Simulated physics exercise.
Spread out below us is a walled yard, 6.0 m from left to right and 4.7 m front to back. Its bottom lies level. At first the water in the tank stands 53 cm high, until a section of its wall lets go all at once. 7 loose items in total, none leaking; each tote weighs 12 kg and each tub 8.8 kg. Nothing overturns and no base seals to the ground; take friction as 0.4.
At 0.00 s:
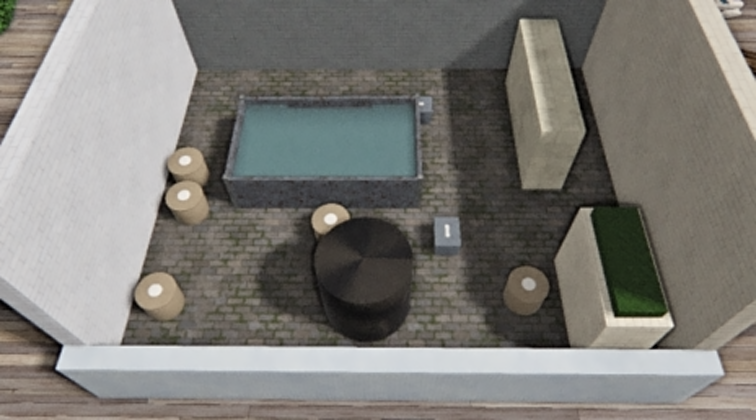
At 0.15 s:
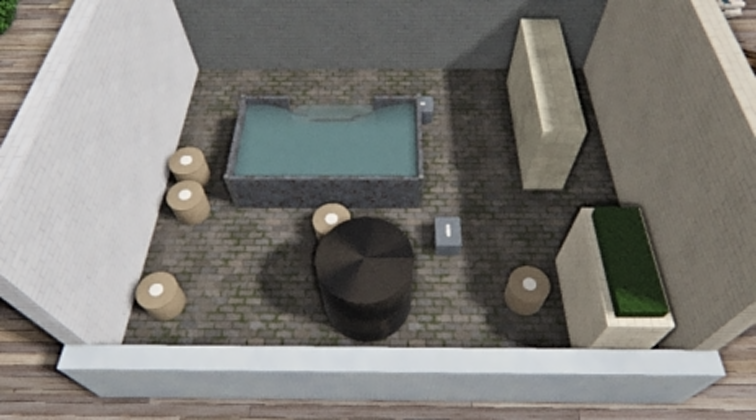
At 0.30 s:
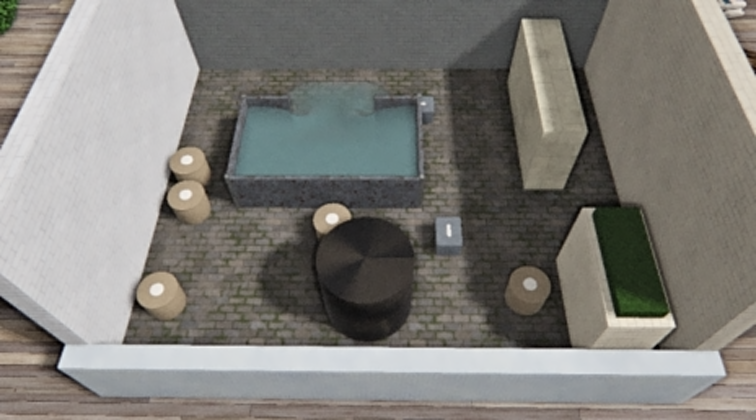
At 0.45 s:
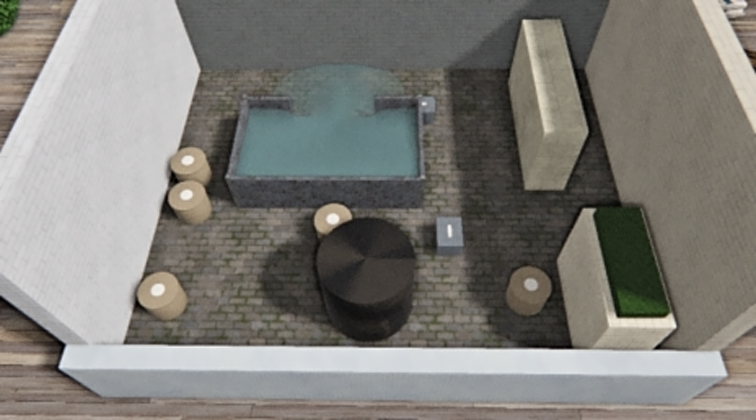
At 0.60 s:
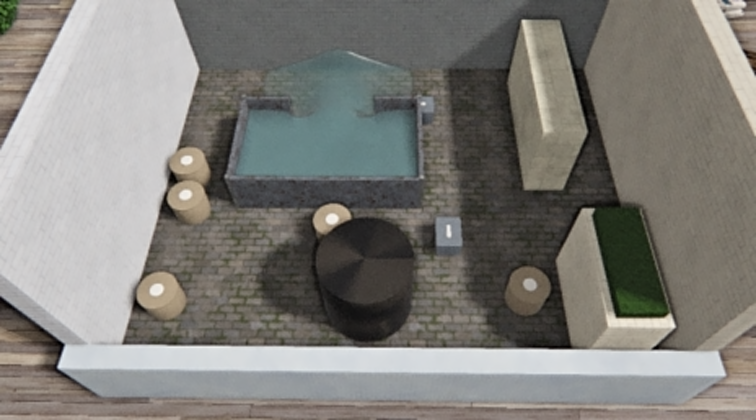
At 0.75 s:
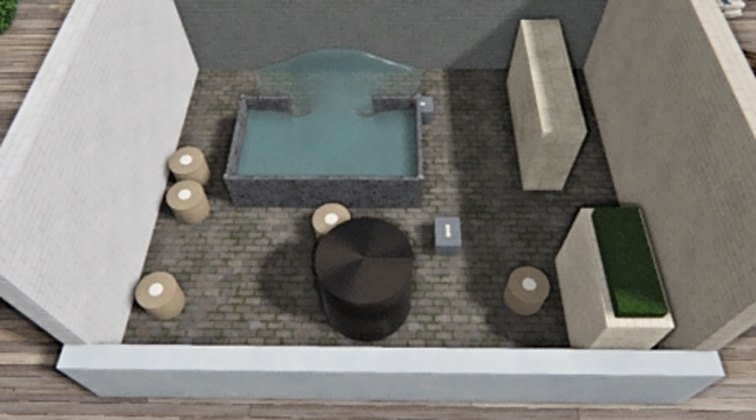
In the video, a walled, paved yard with a water-filled tank is seen from above. Water pours out over the tank's back side and spreads across the paving toward the rear wall, while the surrounding objects stay in place.
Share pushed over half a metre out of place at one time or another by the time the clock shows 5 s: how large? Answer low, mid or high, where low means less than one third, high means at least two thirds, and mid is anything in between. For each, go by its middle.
Mid.
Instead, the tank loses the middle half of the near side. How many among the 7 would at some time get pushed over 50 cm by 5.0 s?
6.
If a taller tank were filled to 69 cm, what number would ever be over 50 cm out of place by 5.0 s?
That would make 4 of them.
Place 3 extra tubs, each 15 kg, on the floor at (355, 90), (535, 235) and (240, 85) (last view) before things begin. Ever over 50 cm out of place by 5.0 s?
Well, in turn they are above that, below that and above that.
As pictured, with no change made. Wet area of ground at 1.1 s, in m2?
Around 6.0 m2 of it.
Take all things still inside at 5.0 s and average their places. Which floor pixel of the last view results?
It works out to somewhere near (357, 256) on the floor.
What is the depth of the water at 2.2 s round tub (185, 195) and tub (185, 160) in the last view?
Some 0 cm at the first, some 4 cm at the second.
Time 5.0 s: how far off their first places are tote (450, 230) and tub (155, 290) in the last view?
Distances: 0 cm; 100 cm.
After 1.1 s 0 of 7 are over 50 cm from their spots; 0 afloat.
After 2.2 s 0 of 7 are over 50 cm from their spots; 0 afloat.
After 3.5 s 2 of 7 are over 50 cm from their spots; 1 afloat.
After 5.0 s 3 of 7 are over 50 cm from their spots, and 3 have been at some point; 1 afloat.
